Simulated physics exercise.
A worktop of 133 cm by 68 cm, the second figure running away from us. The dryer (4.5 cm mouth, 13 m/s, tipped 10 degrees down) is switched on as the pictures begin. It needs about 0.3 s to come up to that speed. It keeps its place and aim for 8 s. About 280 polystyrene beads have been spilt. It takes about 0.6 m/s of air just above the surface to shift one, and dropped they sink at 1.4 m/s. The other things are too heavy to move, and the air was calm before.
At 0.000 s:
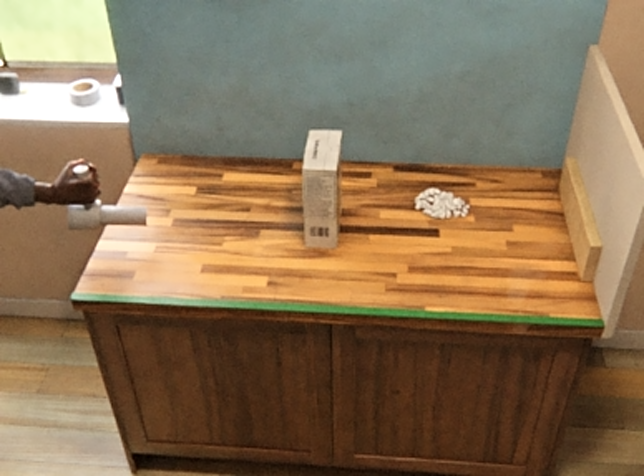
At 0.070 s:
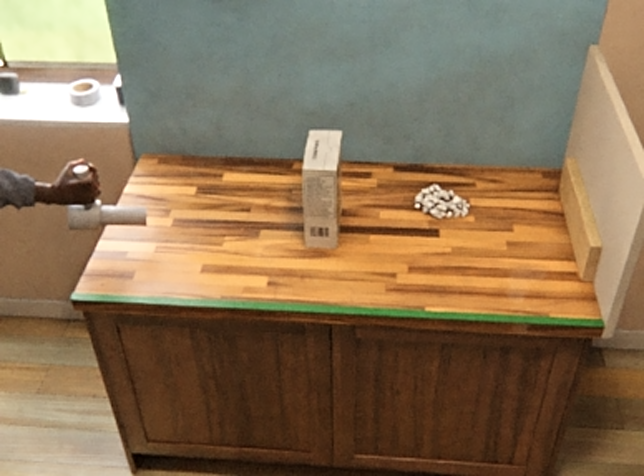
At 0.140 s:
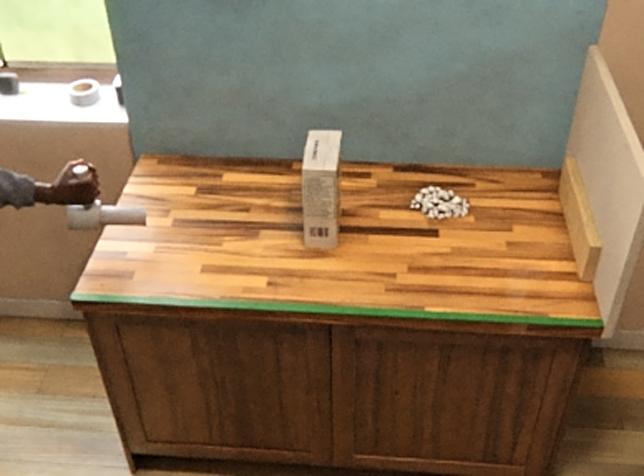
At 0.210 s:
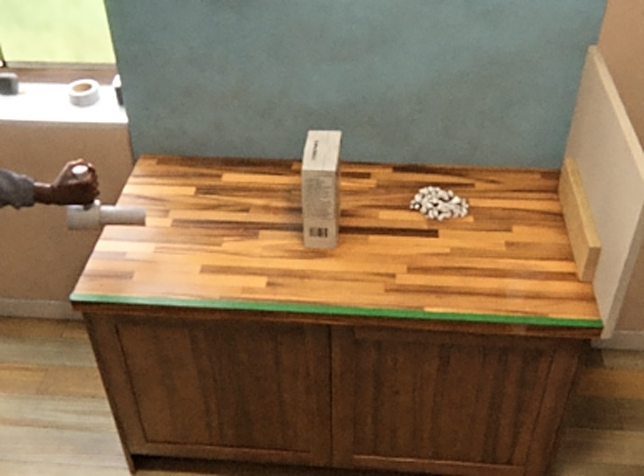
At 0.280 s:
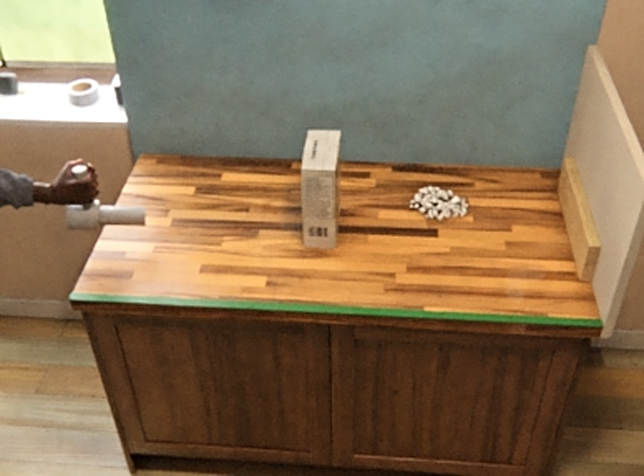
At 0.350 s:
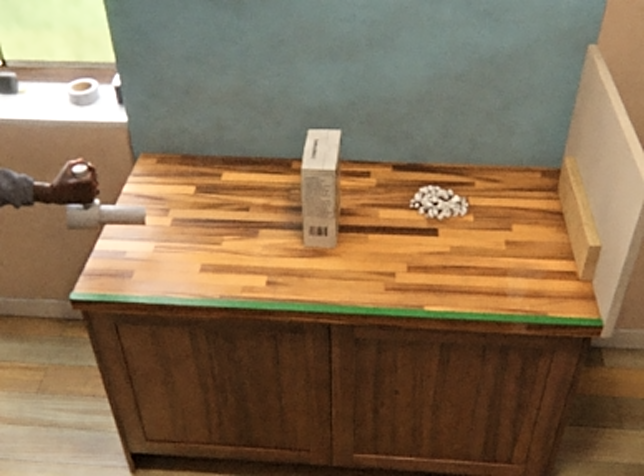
A hand holding a grey nozzle steady at the left of a wooden counter, the small white pile beyond a carton barely stirring.
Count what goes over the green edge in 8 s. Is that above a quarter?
More than a quarter over the green edge: No.
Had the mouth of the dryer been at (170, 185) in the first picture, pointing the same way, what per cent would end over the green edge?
In that case some 90 per cent.
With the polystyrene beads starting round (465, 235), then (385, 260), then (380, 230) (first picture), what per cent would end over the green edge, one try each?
In that order: 0 %, 0 %, 0 %.
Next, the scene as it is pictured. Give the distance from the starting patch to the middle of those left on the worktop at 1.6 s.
Roughly 0 cm.
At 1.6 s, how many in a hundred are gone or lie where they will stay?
About 80 %.
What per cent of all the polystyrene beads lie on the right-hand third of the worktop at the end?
Some 100 per cent.
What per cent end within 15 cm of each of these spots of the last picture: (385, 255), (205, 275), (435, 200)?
In turn about 0 %, 0 %, 100 %.
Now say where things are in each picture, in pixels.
In the first picture, the middle of the polystyrene beads is near (440, 205), none has stirred yet and the mouth of the dryer is at (147, 216).
In the second picture, the middle of the polystyrene beads is near (441, 202), none has stirred yet and the green edge is centred on (330, 313).
In the third picture, the middle of the polystyrene beads is near (440, 202), none has stirred yet, the top of a carton is at (322, 149) and the top of a board is at (582, 198).
In the fourth picture, the middle of the polystyrene beads is near (440, 203) and about 1 % have left their places.
In the fifth picture, the middle of the polystyrene beads is near (439, 202) and about 1 % have left their places.
In the sixth picture, the middle of the polystyrene beads is near (439, 202) and about 1 % have left their places.
After 1.6 s, 20 % are on the move or not yet settled, 0 % are over the green edge; the middle of those still in play is near (439, 202).
After 2.6 s, 19 % are on the move or not yet settled, 0 % are over the green edge; the middle of those still in play is near (439, 202).
After 4.4 s, 17 % are on the move or not yet settled, 0 % are over the green edge; the middle of those still in play is near (439, 202).
After 8.0 s, at the end, 0 % are over the green edge; the middle of those still in play is near (439, 202).
